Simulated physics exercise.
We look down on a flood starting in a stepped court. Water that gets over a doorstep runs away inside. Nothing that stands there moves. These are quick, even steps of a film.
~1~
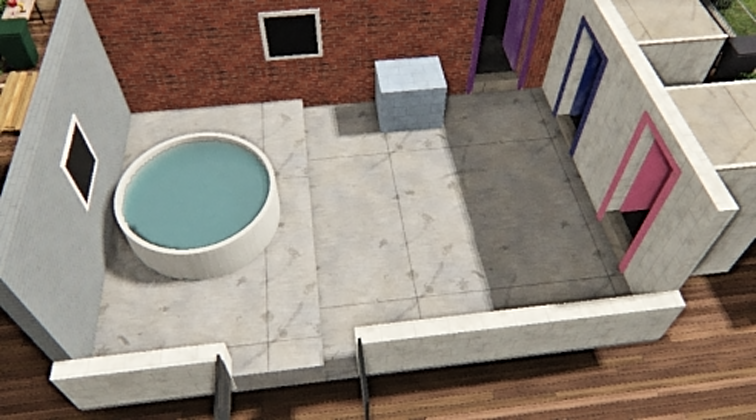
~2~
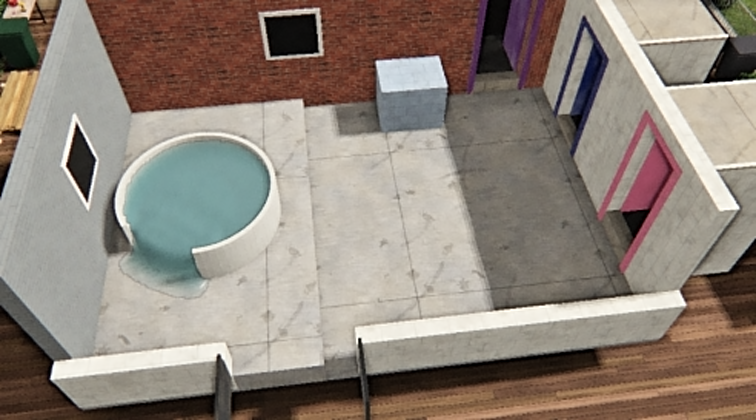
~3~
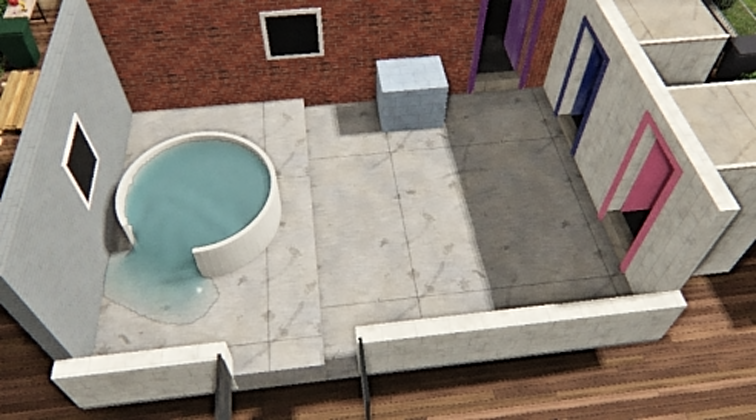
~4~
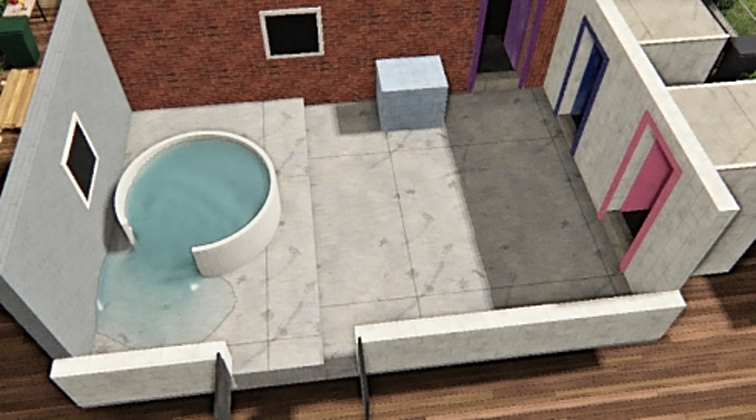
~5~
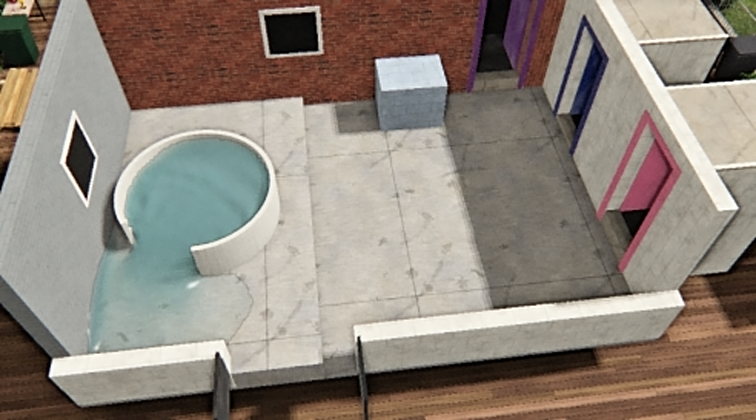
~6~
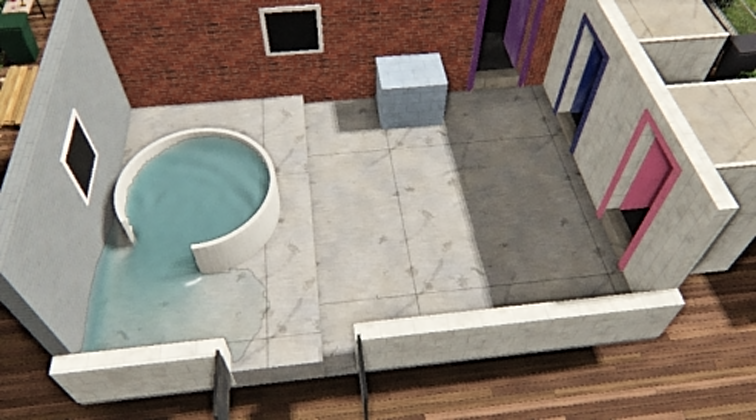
In a stepped court, teal water pours through a gap in a round white pool and spreads across the pale paved floor.
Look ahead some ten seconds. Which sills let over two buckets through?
One by one: The purple door admits no more than that; the pink door admits no more than that; the blue door admits no more than that.
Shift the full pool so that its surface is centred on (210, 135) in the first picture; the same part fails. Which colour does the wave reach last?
It is the purple door.
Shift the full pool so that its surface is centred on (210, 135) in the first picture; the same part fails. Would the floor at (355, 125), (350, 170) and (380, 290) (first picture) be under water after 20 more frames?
One after the other: No water, dry, awash.
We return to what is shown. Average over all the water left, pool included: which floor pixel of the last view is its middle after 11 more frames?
I would point to (189, 258).
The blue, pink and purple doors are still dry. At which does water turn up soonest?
It is the pink one.
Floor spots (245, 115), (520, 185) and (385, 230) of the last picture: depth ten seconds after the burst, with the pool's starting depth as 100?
About 4, 10 and 4 per cent.
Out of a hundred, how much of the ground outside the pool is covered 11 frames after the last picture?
Near 20 in a hundred.
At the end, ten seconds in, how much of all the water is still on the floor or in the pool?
I make it 86 per cent.
A moment on, water covers 10 % of the floor; the purple door not reached, the pink door not reached, the blue door not reached.
Next, water covers 20 % of the floor; the purple door not reached, the pink door not reached, the blue door not reached.
Then, water covers 55 % of the floor; the purple door not reached, the pink door not reached, the blue door not reached.
Later, water covers 90 % of the floor; the purple door wet at the sill, nothing in, the pink door wet at the sill, nothing in, the blue door wet at the sill, nothing in.
In the end, water covers 95 % of the floor; the purple door wet at the sill, nothing in, the pink door wet at the sill, nothing in, the blue door wet at the sill, nothing in.
